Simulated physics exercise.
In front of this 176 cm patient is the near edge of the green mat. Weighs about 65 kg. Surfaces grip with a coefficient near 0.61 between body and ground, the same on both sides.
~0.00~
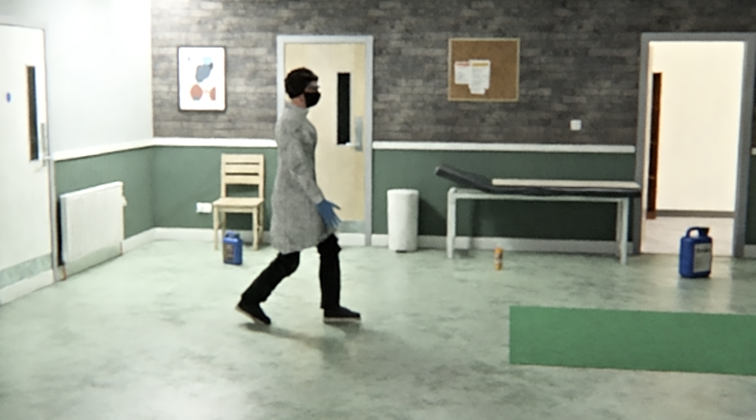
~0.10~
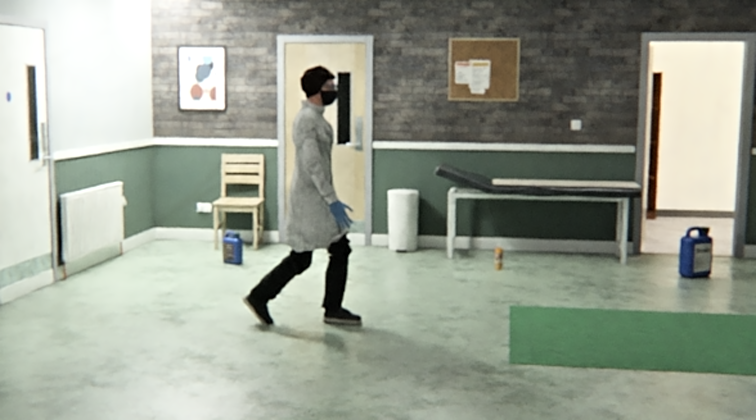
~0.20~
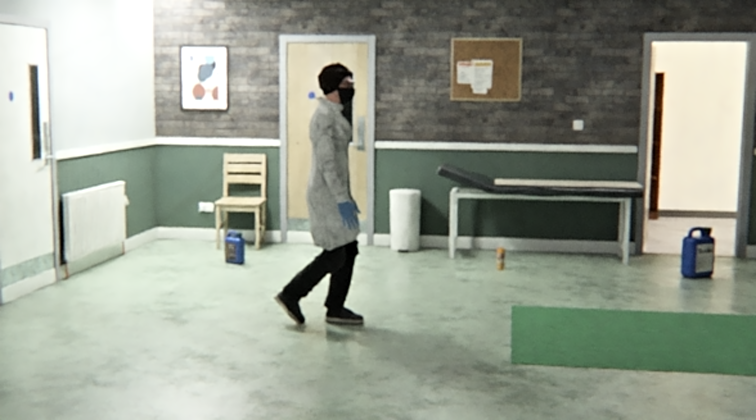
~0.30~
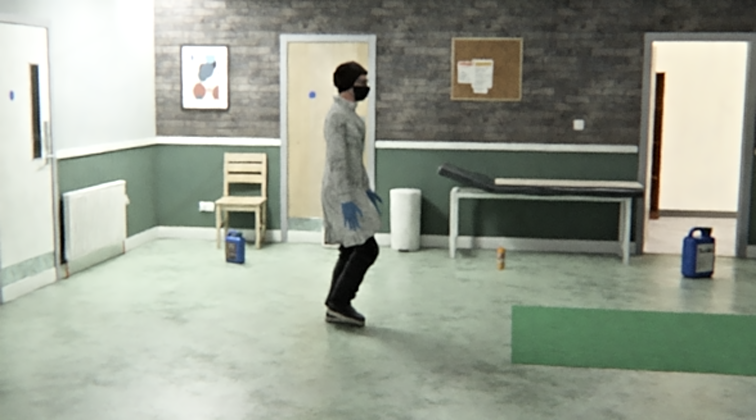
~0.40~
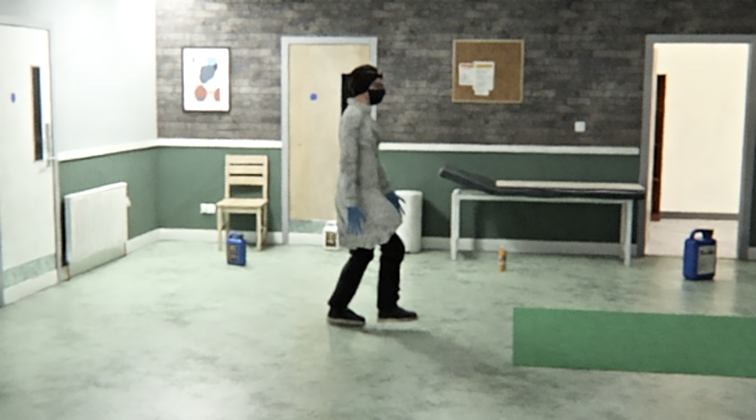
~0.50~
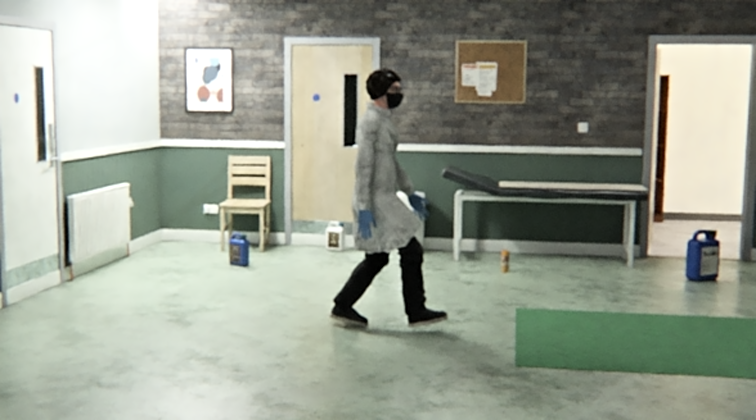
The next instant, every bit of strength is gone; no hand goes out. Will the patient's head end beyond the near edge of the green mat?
Most likely it clears the mark.
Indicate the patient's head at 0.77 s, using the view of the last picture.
Position at that time, last view: Approx. (424, 145).
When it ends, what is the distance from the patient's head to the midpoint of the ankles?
Some 100 cm apart.
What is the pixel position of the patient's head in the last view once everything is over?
(560, 339).
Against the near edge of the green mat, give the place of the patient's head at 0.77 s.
About 65 cm short.
After 0.77 s the patient's head is 63 cm short of the near edge of the green mat, near (424, 145) in the last picture's view.
After 1.02 s the patient's head is 16 cm short of the near edge of the green mat, near (495, 222) in the last picture's view; the patient's hips 58 cm short of the near edge of the green mat.
After 1.32 s the patient's head is 17 cm past the near edge of the green mat, near (544, 317) in the last picture's view; the patient's hips 40 cm short of the near edge of the green mat.
Final state at 2.2 s, patient's hips stop short of the near edge of the green mat; patient's head crosses the near edge of the green mat.
